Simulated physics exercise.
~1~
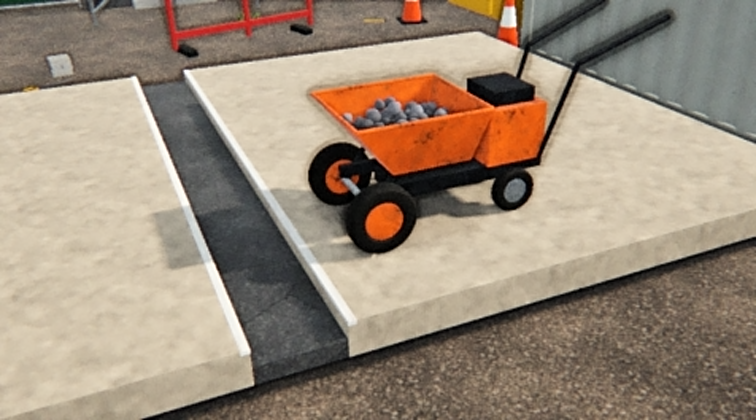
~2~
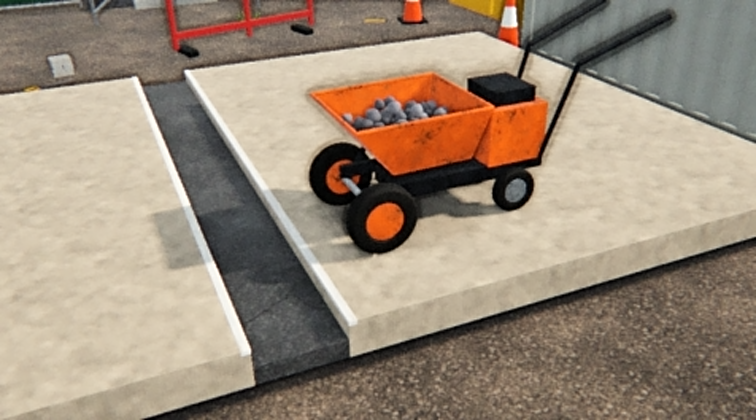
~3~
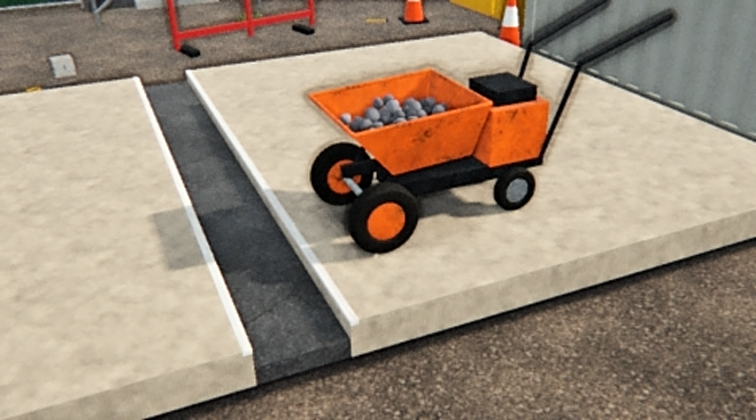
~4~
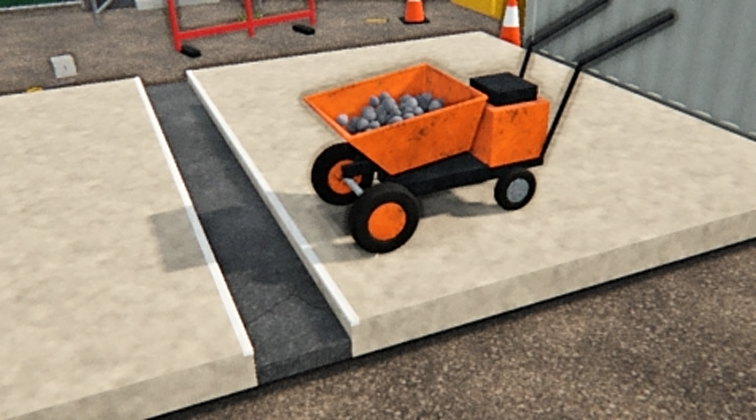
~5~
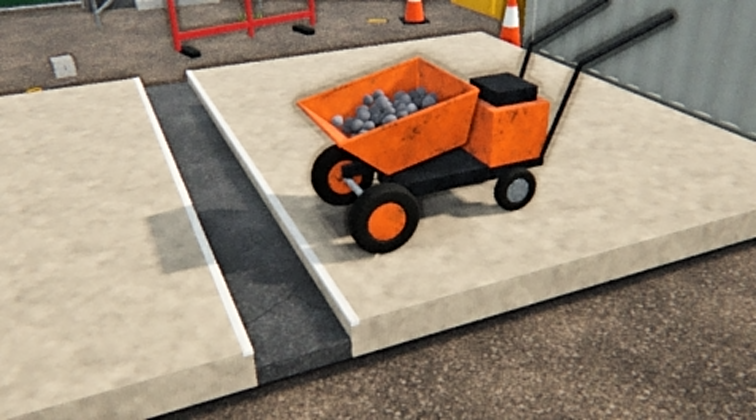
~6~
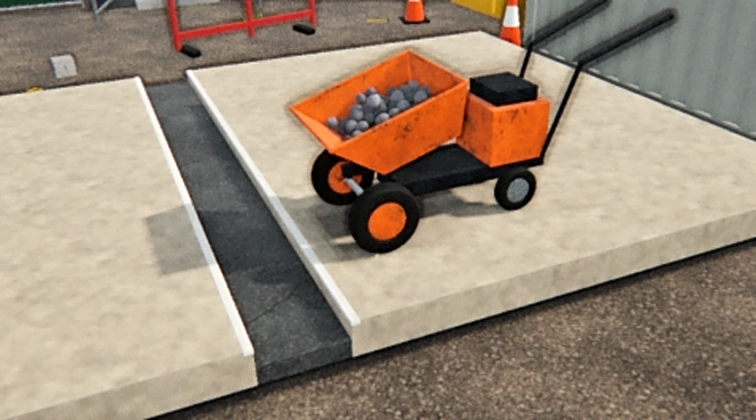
We see an orange powered barrow loaded with round grey cobbles standing still on a raised pale pad beside a dark trench; its skip, level at first, gradually tilts forward to the left while the cobbles stay inside.
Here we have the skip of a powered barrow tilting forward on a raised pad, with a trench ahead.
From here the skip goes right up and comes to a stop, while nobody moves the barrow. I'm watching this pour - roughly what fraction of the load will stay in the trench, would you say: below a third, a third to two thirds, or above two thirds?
I would say above two thirds.
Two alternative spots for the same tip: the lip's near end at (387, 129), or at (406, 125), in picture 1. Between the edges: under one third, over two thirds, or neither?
First: Over two thirds; second: More than two thirds.
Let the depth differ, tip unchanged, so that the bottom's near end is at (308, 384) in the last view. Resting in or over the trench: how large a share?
Roughly 100 in a hundred.
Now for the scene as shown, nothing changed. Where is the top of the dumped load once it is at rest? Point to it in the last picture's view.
The topmost point rests at roughly pixel (231, 247) in the last view.
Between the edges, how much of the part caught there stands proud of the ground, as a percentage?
Roughly 20 percent of them.
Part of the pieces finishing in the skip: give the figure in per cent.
About 0 %.
Just after the last frame, skip tipped steeply; every one in the skip.
A moment on, skip tipped right over; the larger part in the skip; roughly a quarter in or heaped over the trench; just a few falling.
Further on, skip tipped right over; about a tenth in the skip; the larger part in or heaped over the trench; just a few beyond it.
When it is over, skip tipped right over; almost all in or heaped over the trench; about a tenth beyond it.
